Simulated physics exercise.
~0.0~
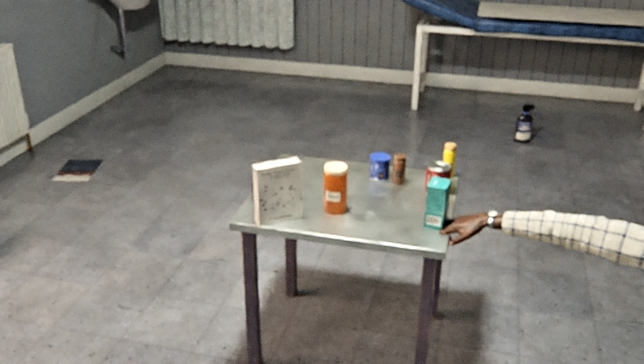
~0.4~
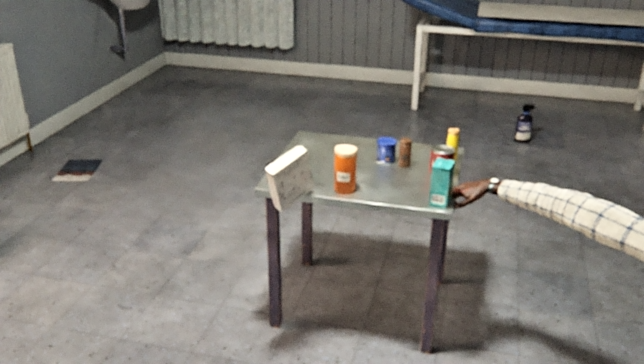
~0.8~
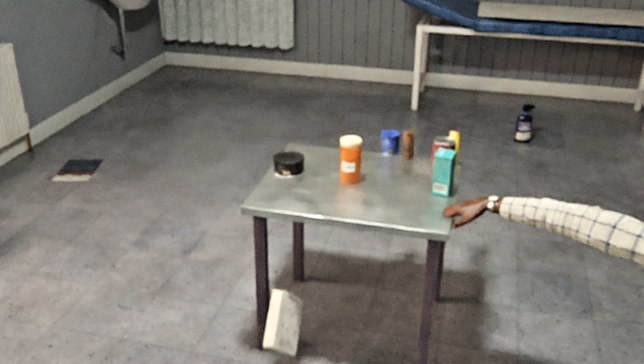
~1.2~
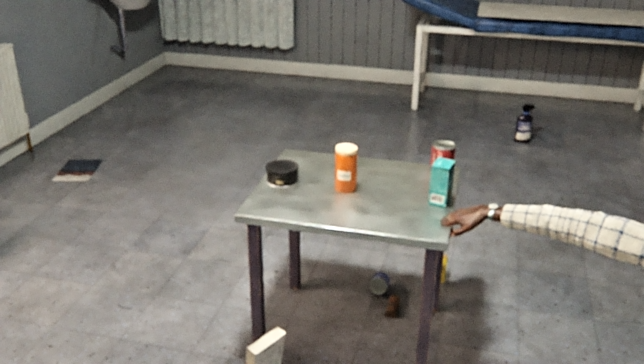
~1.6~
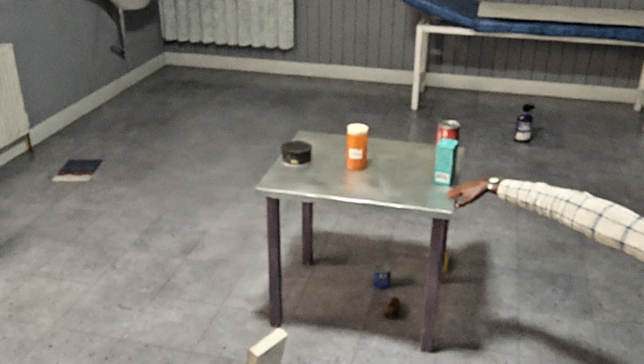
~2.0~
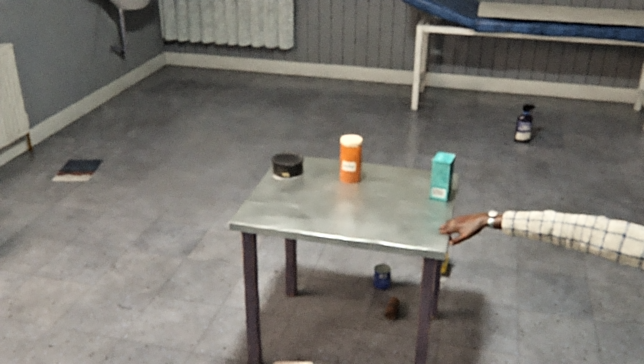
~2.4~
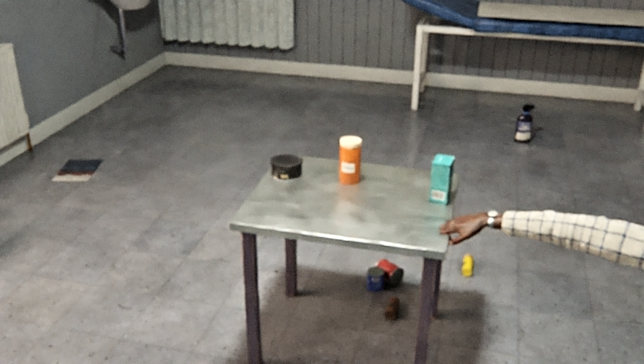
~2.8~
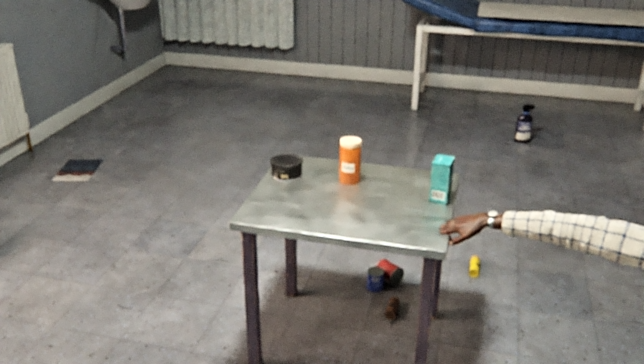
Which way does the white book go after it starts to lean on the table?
It moves down, dropping past the near side of the table towards the floor.
